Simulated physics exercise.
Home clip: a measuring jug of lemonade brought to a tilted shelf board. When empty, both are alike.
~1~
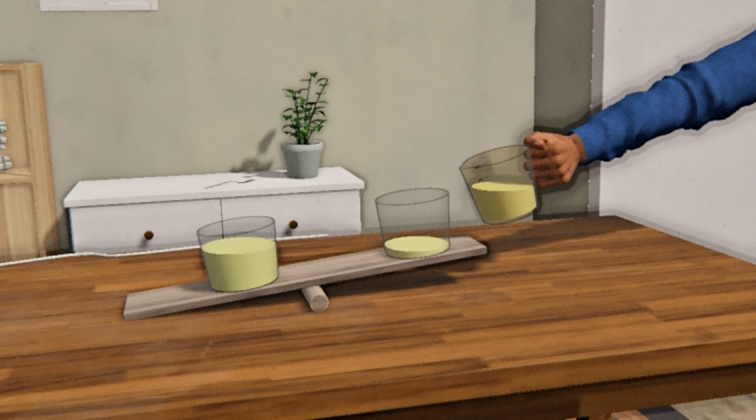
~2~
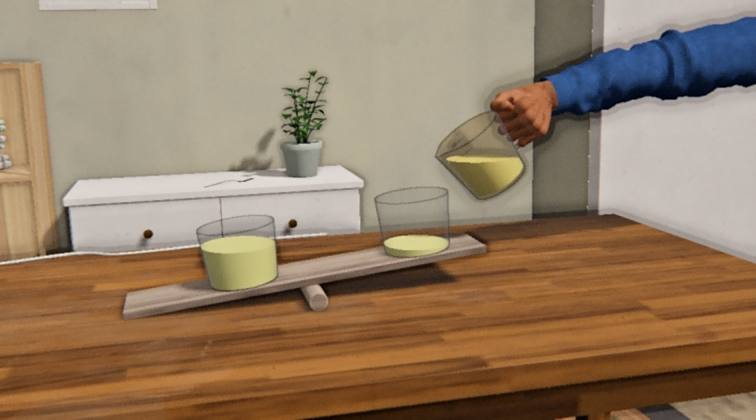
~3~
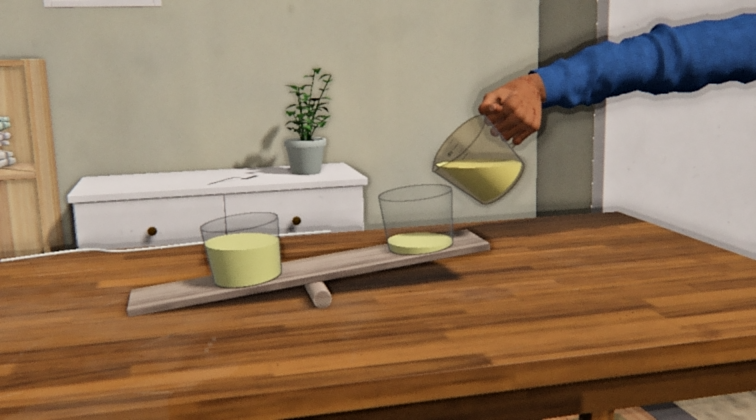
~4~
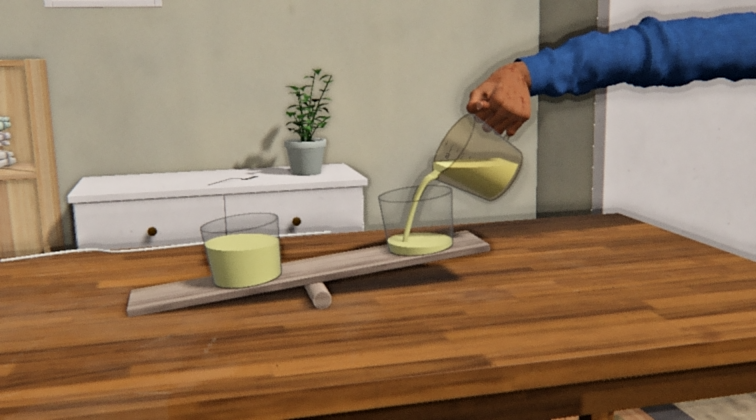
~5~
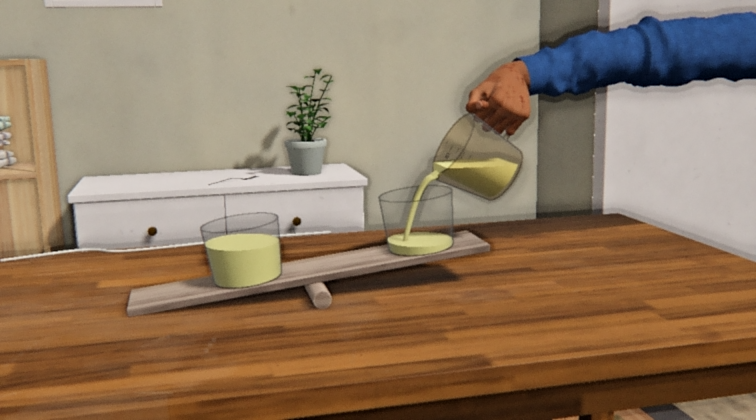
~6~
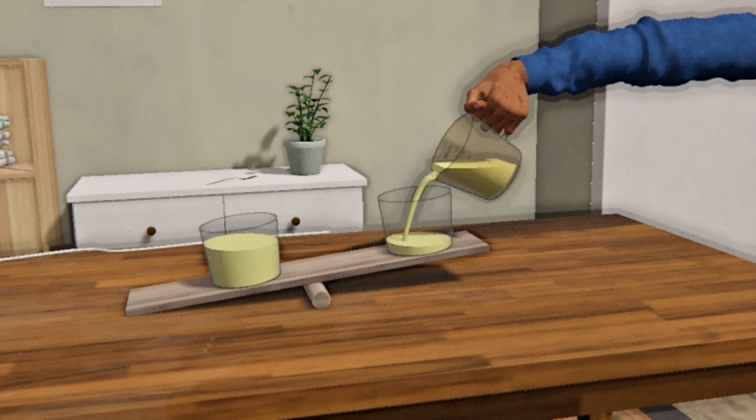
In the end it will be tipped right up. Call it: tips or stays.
Tips.
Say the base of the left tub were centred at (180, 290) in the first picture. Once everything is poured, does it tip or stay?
Stays put.
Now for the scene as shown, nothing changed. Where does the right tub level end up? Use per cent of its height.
Close to 45 in every hundred of its height.
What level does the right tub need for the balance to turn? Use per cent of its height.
It comes to close to 25 in a hundred.
A moment on, the right tub is about a quarter full; the shelf board has swung over, and that end is down.
Further on, the right tub is about a third full; the shelf board has swung over, and that end is down.
When it is over, the right tub is about half full; the shelf board has swung over, and that end is down.
